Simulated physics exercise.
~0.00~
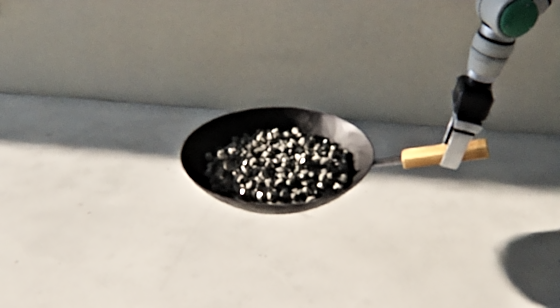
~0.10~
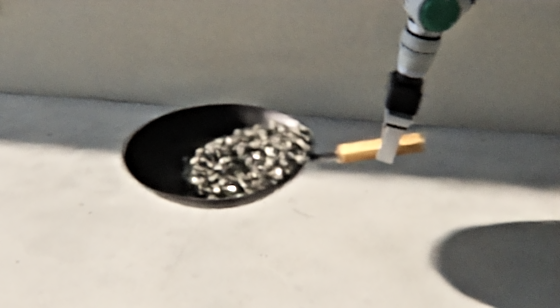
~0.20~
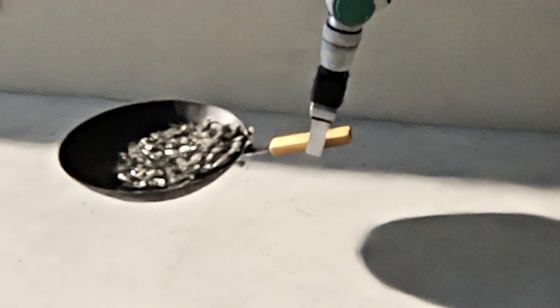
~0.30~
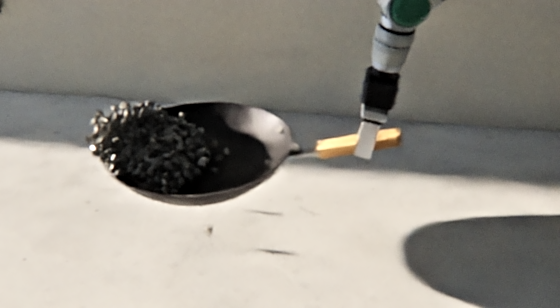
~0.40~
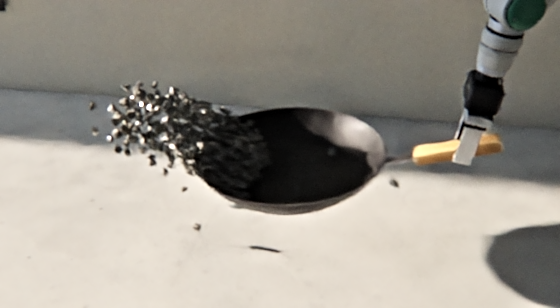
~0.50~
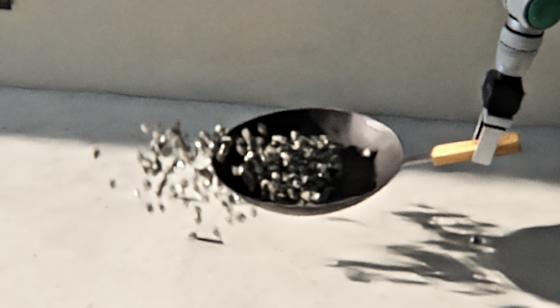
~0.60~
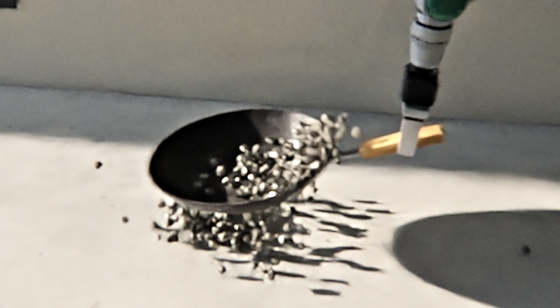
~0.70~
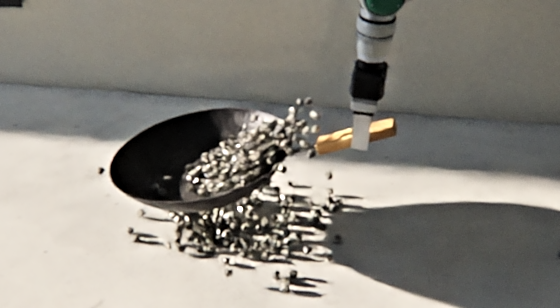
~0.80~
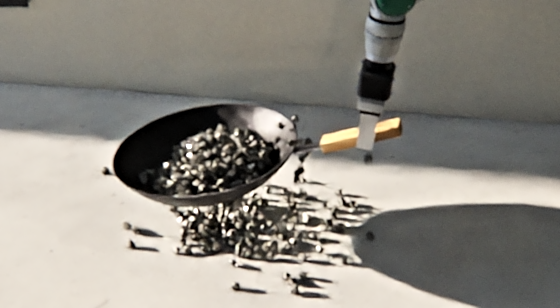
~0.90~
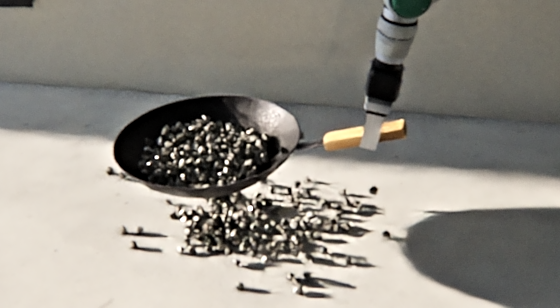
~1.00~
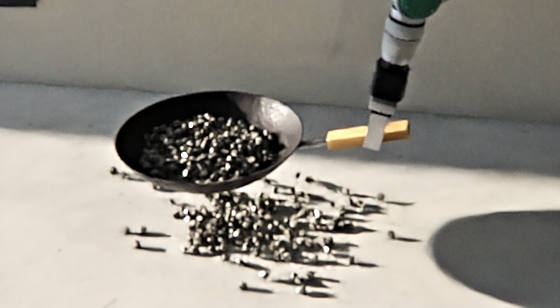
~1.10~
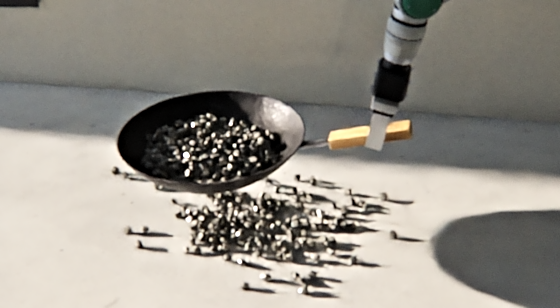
A dark frying pan full of small black and pale pebbles hangs above a light grey surface, its yellow wooden handle held at the right by a white, black and green robot arm. The view is from the side and slightly above, with a plain wall behind. The arm swings the pan left, then jerks it back right, and pebbles fly over the far left rim. As the pan sweeps left again, many drop onto the surface beneath it. The pan settles, still well filled, above a wide scatter of fallen pebbles.
